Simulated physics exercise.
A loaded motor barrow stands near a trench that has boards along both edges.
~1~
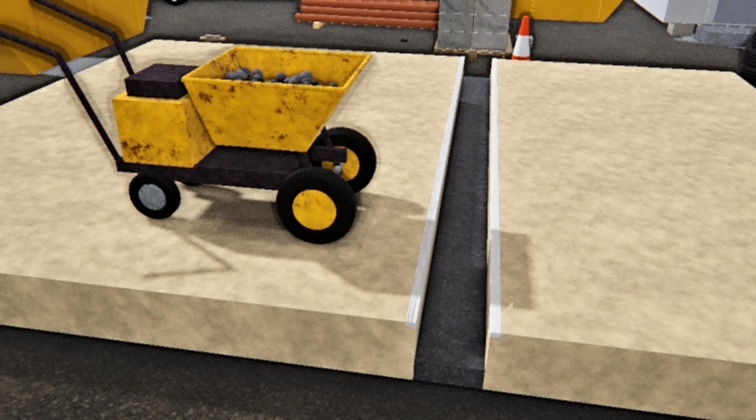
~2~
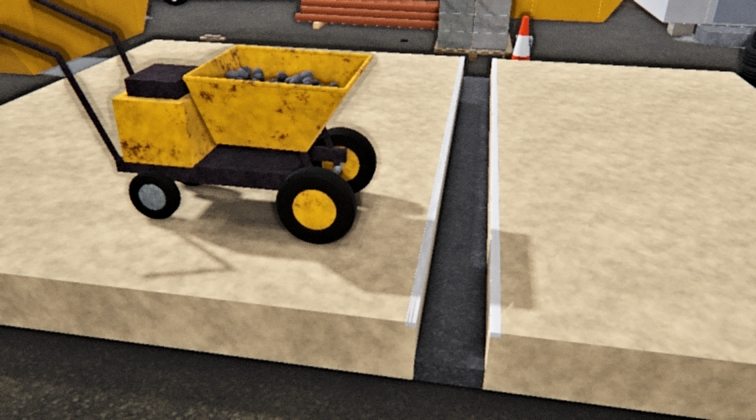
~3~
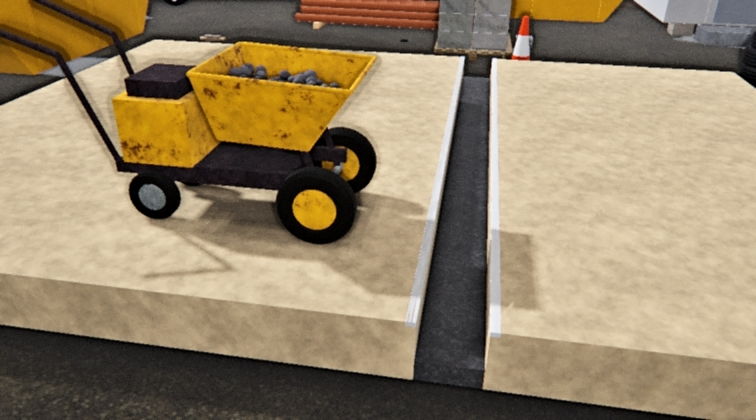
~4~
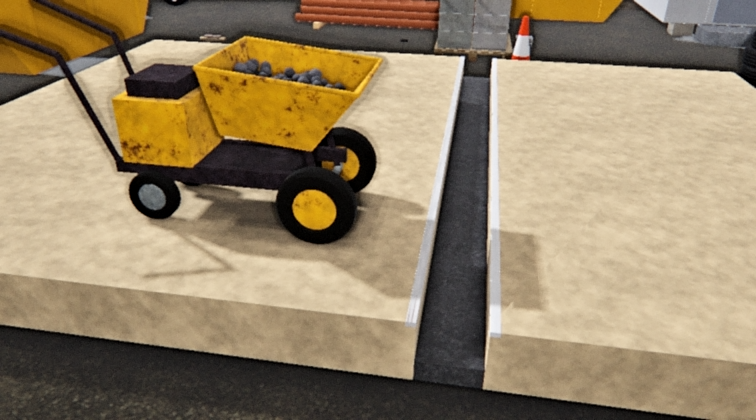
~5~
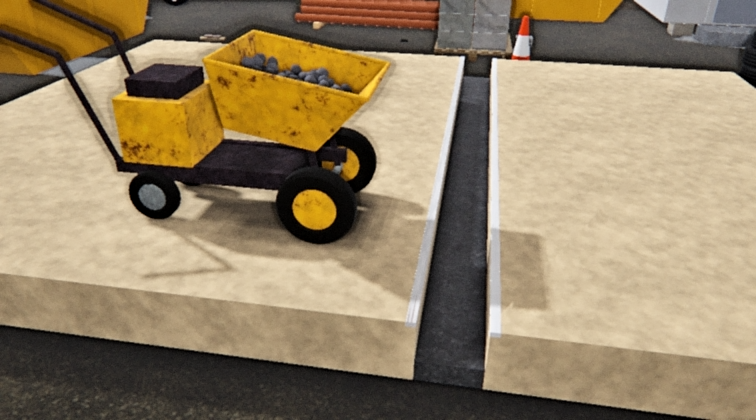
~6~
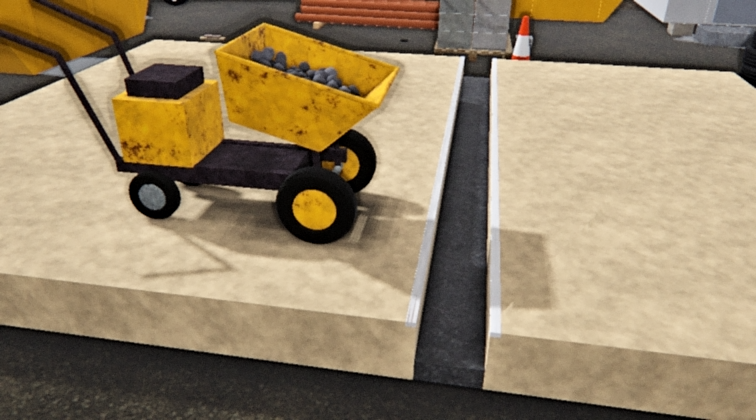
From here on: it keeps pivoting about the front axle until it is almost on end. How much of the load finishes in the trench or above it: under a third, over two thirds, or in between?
Over two thirds.
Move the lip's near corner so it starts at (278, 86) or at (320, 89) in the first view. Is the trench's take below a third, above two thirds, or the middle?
The first stop gives in the middle band, while the second gives above two thirds.
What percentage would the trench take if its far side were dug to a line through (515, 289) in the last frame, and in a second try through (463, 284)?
Lab note: Case 1 around 100 %, case 2 50 %.
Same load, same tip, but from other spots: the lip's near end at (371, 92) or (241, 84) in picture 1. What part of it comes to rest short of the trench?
Position 1: Near 0 %; position 2: Near 70 %.
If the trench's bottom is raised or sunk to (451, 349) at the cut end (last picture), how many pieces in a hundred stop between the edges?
Estimated share: Approx. 80 %.
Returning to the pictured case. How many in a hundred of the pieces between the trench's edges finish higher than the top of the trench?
0 per cent or thereabouts.
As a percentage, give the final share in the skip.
Close to 0 per cent, give or take.
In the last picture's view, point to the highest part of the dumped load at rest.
Close to (555, 233).
Soon, skip tipped steeply; all in the skip.
A while on, skip tipped right over; most in the skip; a small part in or heaped over the trench; a stray few beyond it; a stray few falling.
Towards the end, skip tipped right over; a small part in the skip; most in or heaped over the trench; a small part beyond it.
Finally, skip tipped right over; nearly all in or heaped over the trench; a small part beyond it.
